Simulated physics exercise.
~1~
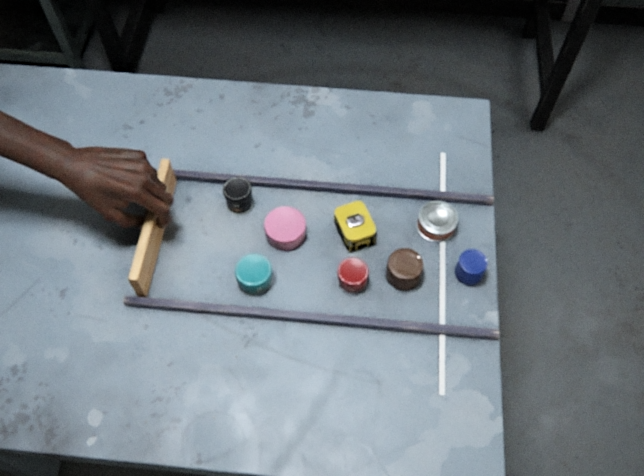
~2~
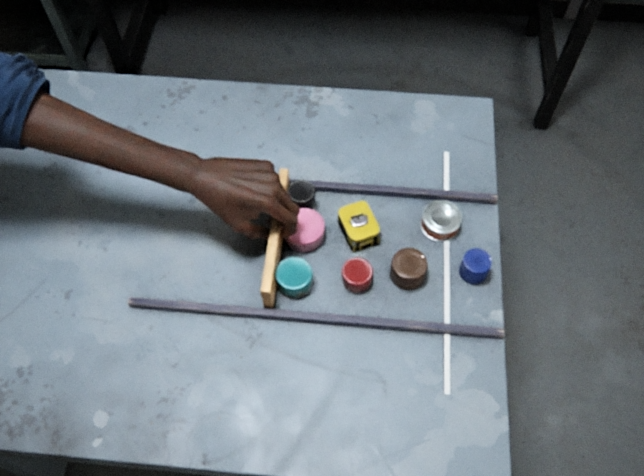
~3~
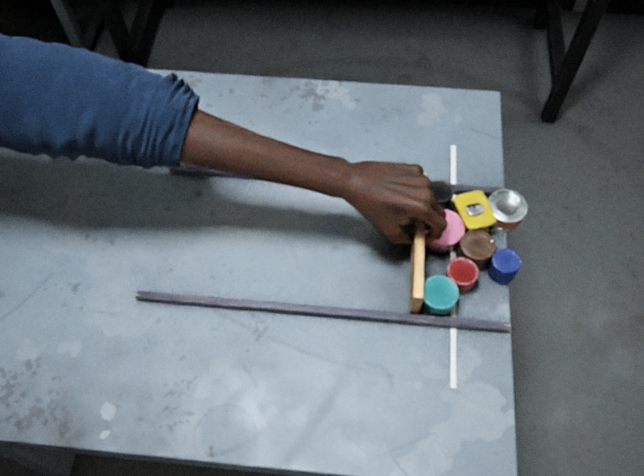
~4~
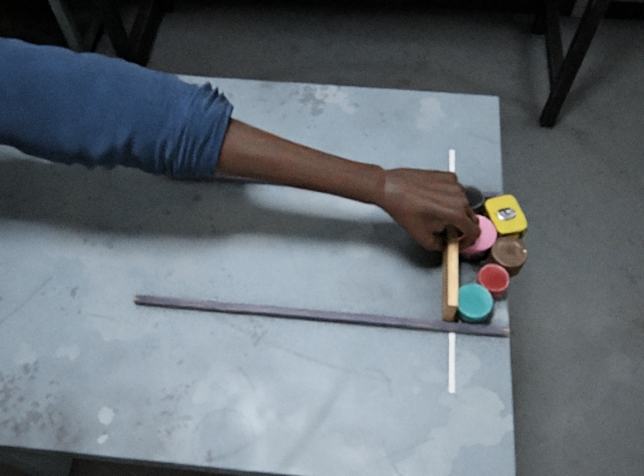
A wooden board, held upright by a hand, slides to the right across a grey table between two dark strips, toward scattered lids, tins and a yellow item. It first reaches the black pot, the pink tub and the turquoise tin, nudging them along. As the arm stretches farther, the objects bunch together and are pushed over the white tape line toward the table's edge. The board stops at the tape with the remaining pieces crowded against the edge. The silvery round container and the blue lid are gone from the table, while the others stay.
